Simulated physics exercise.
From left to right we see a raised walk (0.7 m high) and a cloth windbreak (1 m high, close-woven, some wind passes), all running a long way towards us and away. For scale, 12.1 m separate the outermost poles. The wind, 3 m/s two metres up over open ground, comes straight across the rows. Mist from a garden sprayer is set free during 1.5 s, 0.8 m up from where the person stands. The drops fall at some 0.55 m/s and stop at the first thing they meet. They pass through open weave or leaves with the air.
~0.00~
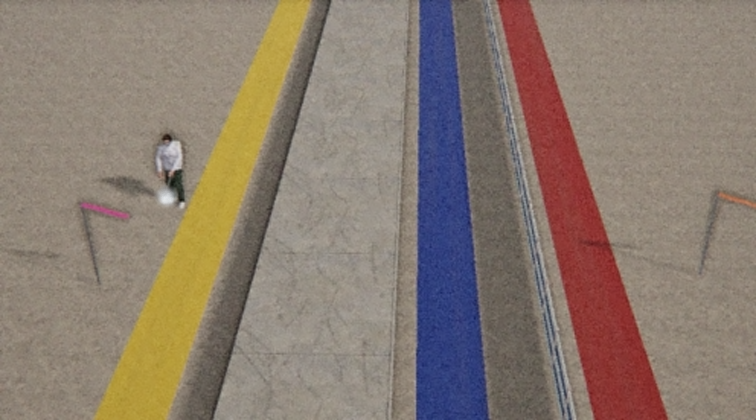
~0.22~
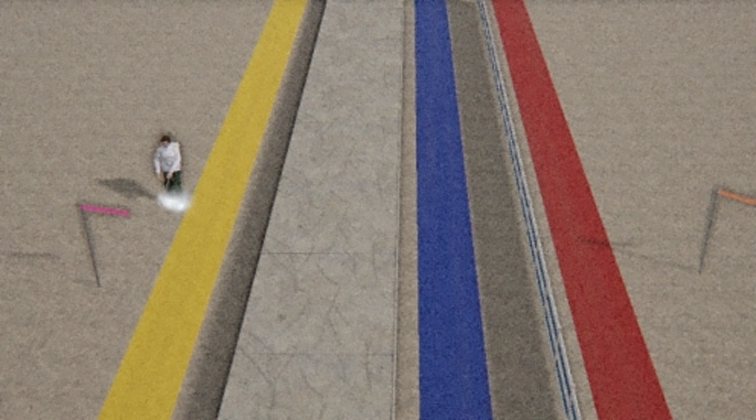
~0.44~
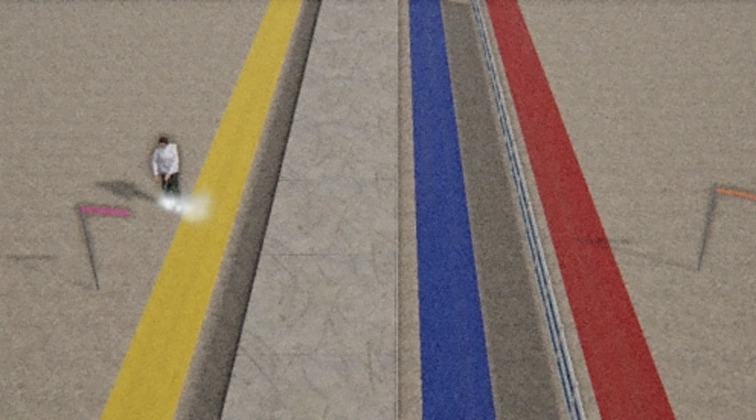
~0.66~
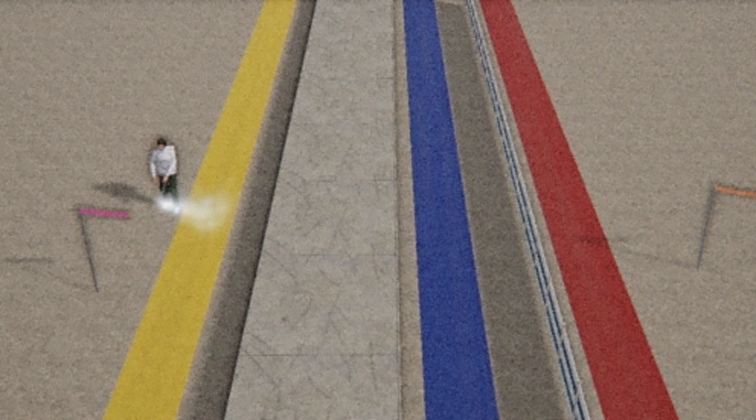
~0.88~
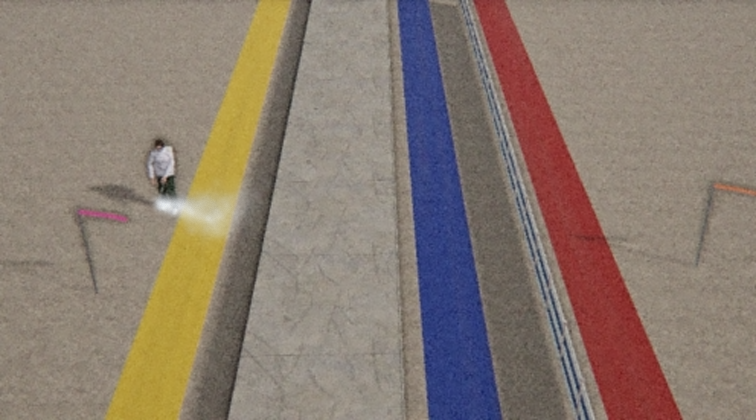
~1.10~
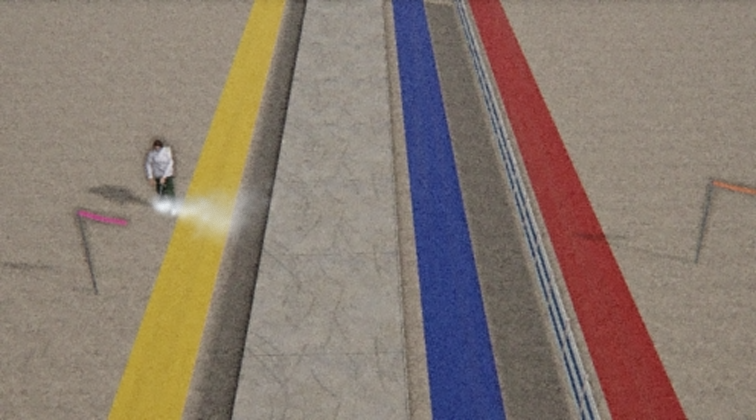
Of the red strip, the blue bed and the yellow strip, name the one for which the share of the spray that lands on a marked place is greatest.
It is yellow that catches most.
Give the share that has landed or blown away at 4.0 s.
Near 85 %.
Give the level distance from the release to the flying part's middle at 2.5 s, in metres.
Roughly 2.0 m.
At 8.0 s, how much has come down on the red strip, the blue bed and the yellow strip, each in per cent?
About 1 % red, 3 % blue, 20 % yellow.
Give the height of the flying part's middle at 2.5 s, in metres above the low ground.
About 0.6 m.
After 2.5 s, 50 % is no longer flying here, and 18 % lies on the yellow strip, 0 % on the blue bed and 0 % on the red strip; the middle of what still flies is 0.6 m above the low ground, near (262, 208).
After 4.0 s, 87 % is no longer flying here, and 19 % lies on the yellow strip, 0 % on the blue bed and 0 % on the red strip; the middle of what still flies is 0.8 m above the low ground, near (449, 194).
After 8.0 s, 98 % is no longer flying here, and 19 % lies on the yellow strip, 3 % on the blue bed and 1 % on the red strip.
After 20.0 s, 100 % is no longer flying here, and 19 % lies on the yellow strip, 4 % on the blue bed and 1 % on the red strip.
After 45.0 s, 100 % is no longer flying here, and 19 % lies on the yellow strip, 4 % on the blue bed and 1 % on the red strip.
